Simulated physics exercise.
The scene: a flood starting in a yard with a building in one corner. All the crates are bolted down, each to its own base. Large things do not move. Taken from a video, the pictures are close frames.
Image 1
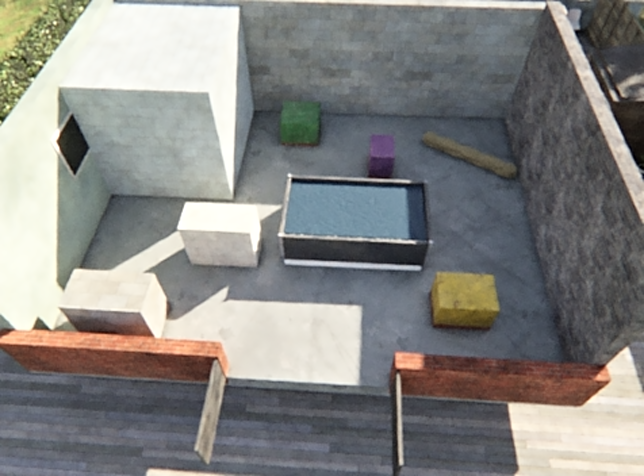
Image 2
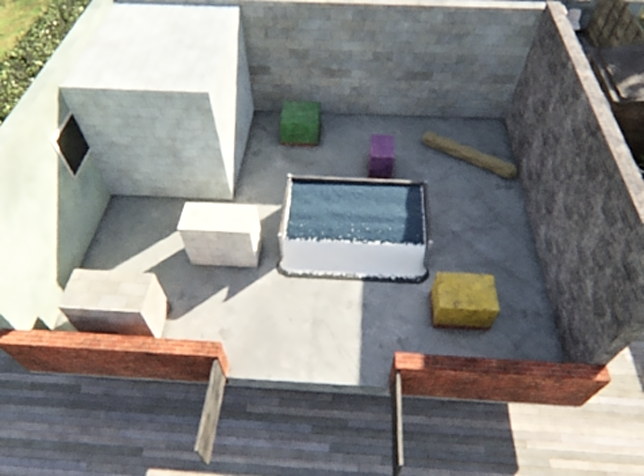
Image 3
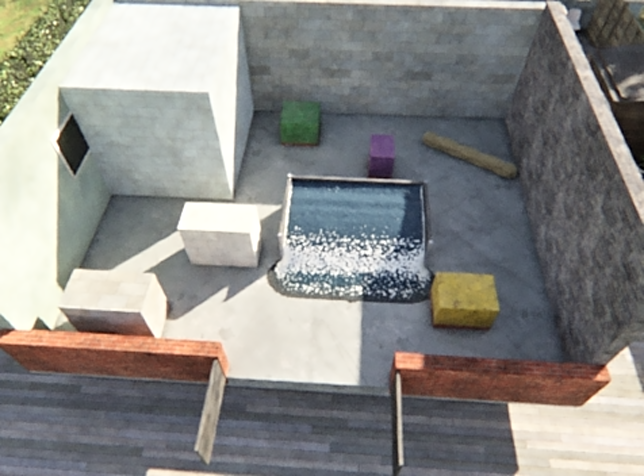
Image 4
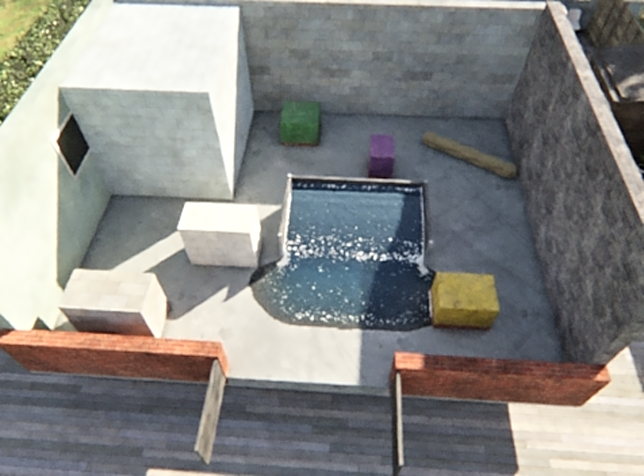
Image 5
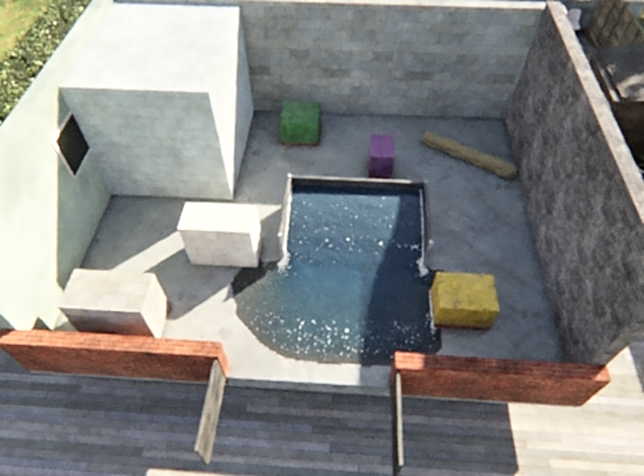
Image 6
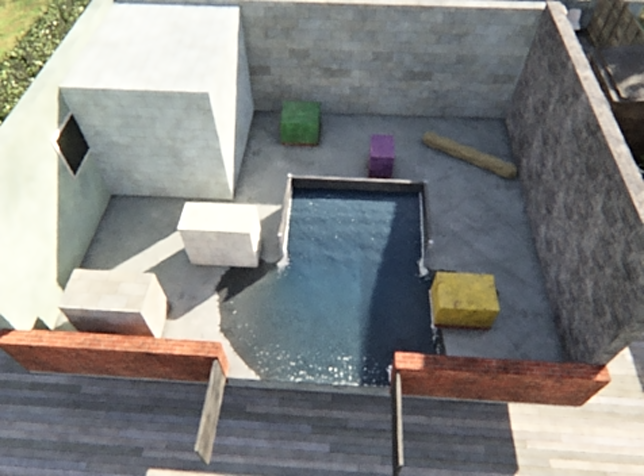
Water pours out of the tank's open front and spreads across the grey yard floor.
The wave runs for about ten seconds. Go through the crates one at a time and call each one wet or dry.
The purple crate is dry. The green crate is dry. The yellow crate is wet.
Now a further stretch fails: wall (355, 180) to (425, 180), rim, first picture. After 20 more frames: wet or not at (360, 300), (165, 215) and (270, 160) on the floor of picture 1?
In the order given, the spots are not soaked, not soaked and swamped.
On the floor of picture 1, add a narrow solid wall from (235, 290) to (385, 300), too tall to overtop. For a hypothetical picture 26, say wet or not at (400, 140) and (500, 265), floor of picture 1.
Untouched, reached.
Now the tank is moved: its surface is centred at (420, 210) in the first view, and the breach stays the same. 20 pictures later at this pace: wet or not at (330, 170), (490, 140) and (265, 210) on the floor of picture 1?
Untouched, untouched, untouched.
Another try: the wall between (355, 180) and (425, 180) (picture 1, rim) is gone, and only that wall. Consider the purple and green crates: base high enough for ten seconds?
So the purple crate goes wet while the green crate goes wet.
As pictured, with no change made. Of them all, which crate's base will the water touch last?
Easy - the crate marked green.
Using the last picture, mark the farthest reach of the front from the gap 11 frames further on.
Estimated pixel: (64, 353).
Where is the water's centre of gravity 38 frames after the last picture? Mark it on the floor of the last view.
My guess is about (354, 281).
A moment on, water covers 25 % of the floor; the purple crate not reached, the green crate not reached, the yellow crate water round its plinth.
Next, water covers 30 % of the floor; the purple crate not reached, the green crate not reached, the yellow crate water round its plinth.
Then, water covers 35 % of the floor; the purple crate not reached, the green crate not reached, the yellow crate water round its plinth.
Later, water covers 60 % of the floor; the purple crate water round its plinth, the green crate not reached, the yellow crate water round its plinth.
In the end, water covers 70 % of the floor; the purple crate stayed above the water, the green crate stayed above the water, the yellow crate was topped.
